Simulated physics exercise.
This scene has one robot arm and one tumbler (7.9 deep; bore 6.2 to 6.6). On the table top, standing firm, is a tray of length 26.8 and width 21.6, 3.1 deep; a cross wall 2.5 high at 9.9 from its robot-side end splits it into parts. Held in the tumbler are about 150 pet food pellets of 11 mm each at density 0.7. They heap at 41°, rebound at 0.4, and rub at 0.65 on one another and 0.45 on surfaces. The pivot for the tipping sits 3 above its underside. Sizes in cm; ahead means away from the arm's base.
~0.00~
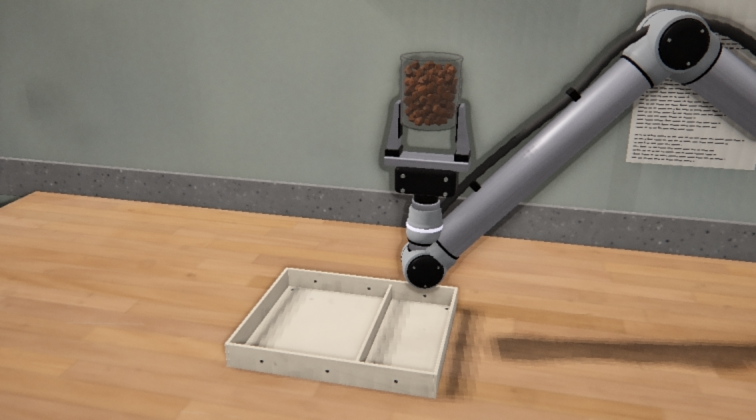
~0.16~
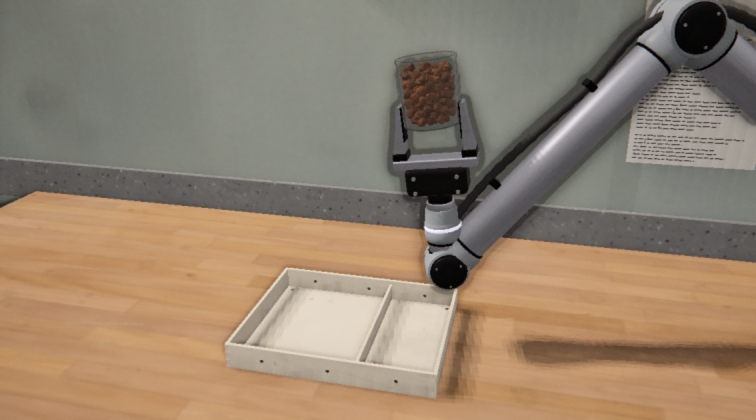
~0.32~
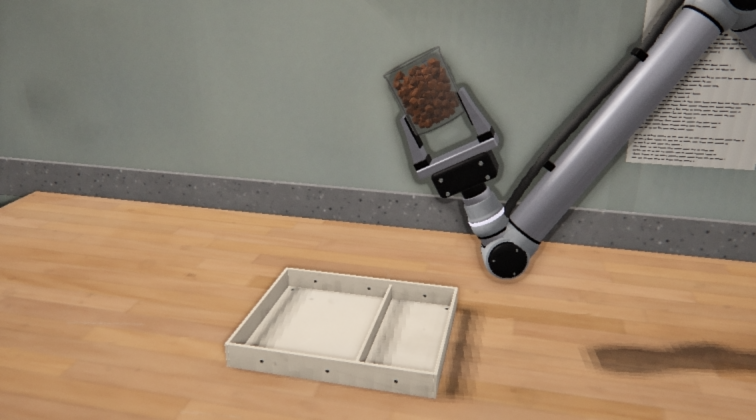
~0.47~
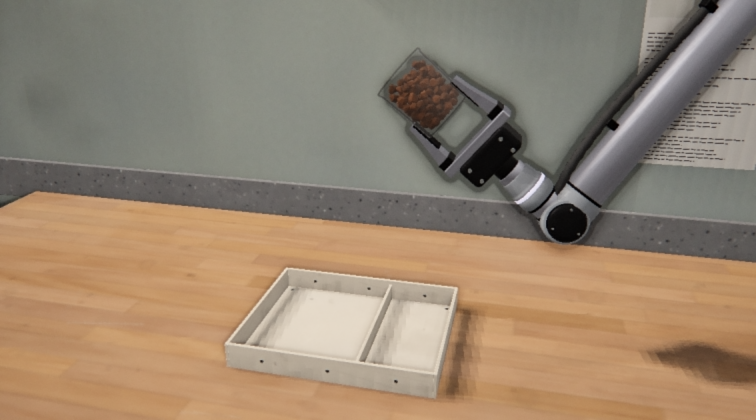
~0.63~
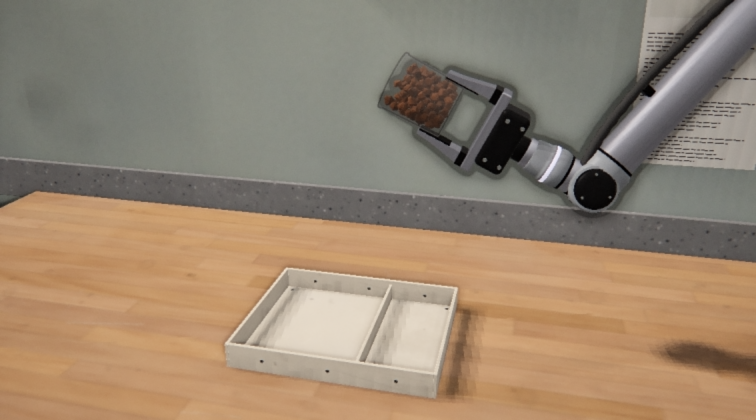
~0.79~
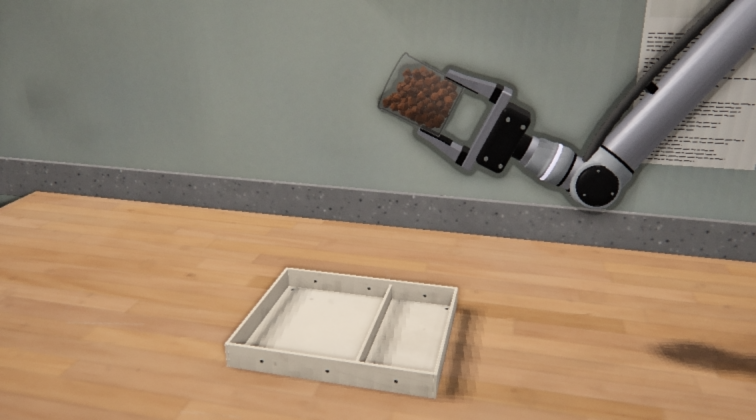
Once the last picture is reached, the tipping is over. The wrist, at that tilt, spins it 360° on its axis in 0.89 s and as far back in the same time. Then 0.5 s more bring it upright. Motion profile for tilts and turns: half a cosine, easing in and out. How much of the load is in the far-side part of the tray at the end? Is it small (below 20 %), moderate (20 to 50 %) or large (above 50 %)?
Small.
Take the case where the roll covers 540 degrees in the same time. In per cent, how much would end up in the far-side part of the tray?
I'd put it at about 5 %.
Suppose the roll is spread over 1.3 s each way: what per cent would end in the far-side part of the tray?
Expected share: Some 5 %.
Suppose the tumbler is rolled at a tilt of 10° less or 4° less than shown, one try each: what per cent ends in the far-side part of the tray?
The first try gives around 0 percent, the second around 5 percent.
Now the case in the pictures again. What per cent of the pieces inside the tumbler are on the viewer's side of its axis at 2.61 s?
Something like 45 per cent, give or take.
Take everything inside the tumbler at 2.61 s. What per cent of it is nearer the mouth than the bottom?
40 %.
By 1.70 s, tipped 66°, highest piece 37 above the table; 144 in the tumbler, 4 in the far-side part, 2 in flight or on a rim.
By 2.61 s, tipped 65°, highest piece 37 above the table; 139 in the tumbler, 11 in the far-side part.
By 3.27 s, upright, highest piece 39 above the table; 139 in the tumbler, 11 in the far-side part.
By 3.97 s, upright, highest piece 39 above the table; 139 in the tumbler, 11 in the far-side part.
Final count, 139 in the tumbler, 11 in the far-side part. That is 7 % in the far-side part of the tray.
